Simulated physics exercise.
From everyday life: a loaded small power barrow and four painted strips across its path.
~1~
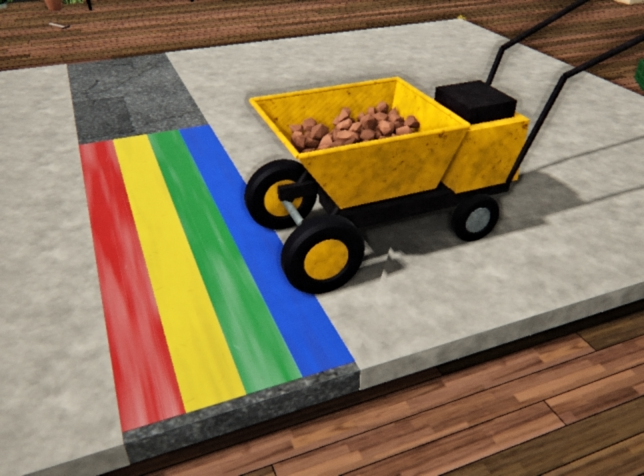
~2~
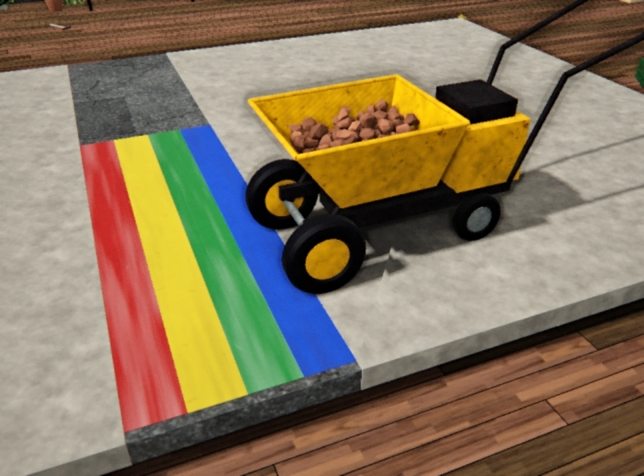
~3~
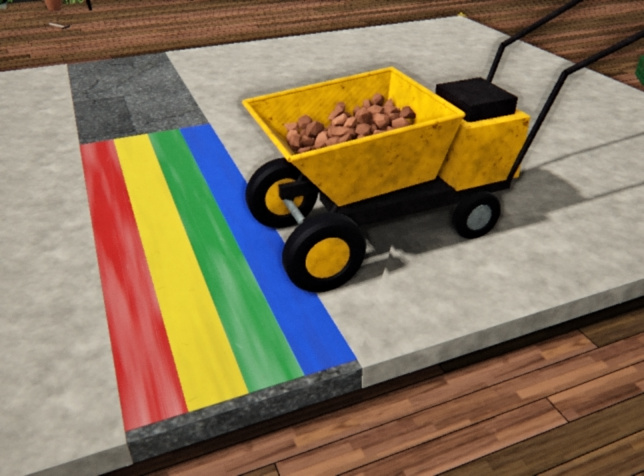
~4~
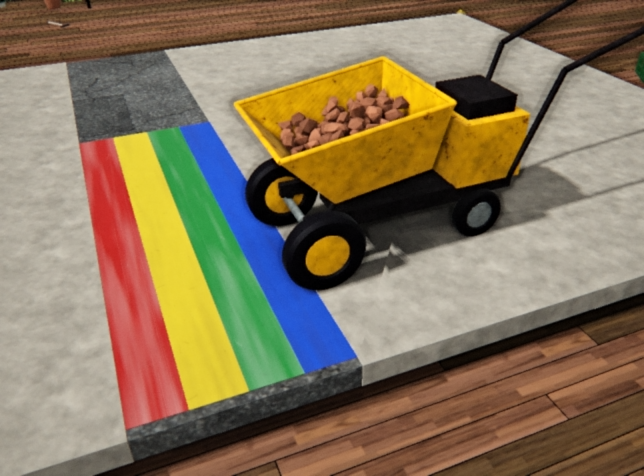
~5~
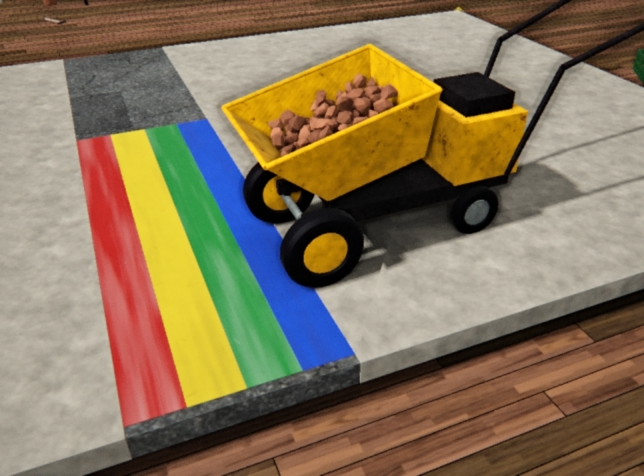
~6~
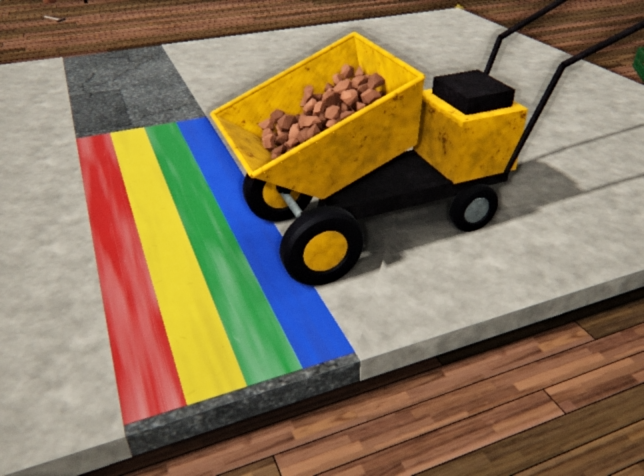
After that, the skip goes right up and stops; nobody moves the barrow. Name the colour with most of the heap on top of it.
Yellow.
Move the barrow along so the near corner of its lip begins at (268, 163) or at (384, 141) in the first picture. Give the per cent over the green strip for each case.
Roughly 0 per cent, then roughly 40 per cent.
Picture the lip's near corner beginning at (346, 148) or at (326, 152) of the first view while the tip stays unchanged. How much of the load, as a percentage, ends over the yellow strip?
Okay, so the first one ends at 40 % and the second at 40 %.
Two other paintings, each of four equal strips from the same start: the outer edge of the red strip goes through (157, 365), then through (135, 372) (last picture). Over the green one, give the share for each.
Roughly 0 percent first, then roughly 0 percent.
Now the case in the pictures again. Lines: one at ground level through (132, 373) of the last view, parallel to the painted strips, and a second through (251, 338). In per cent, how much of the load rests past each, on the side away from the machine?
Around 30 per cent for the first, and 100 per cent for the second.
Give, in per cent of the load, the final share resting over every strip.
Blue strip 0 %, green strip 5 %, yellow strip 45 %, red strip 35 %.
Soon, skip tipped steeply; all in the skip.
A while on, skip tipped right over; most in the skip; a small part over the yellow strip; a small part over the red strip.
Towards the end, skip tipped right over; a small part in the skip; a stray few over the green strip; about a third over the yellow strip; about a third over the red strip; a small part off the paint.
Finally, skip tipped right over; a stray few in the skip; none over the blue strip; a small part over the green strip; about half over the yellow strip; about a third over the red strip; a small part off the paint.
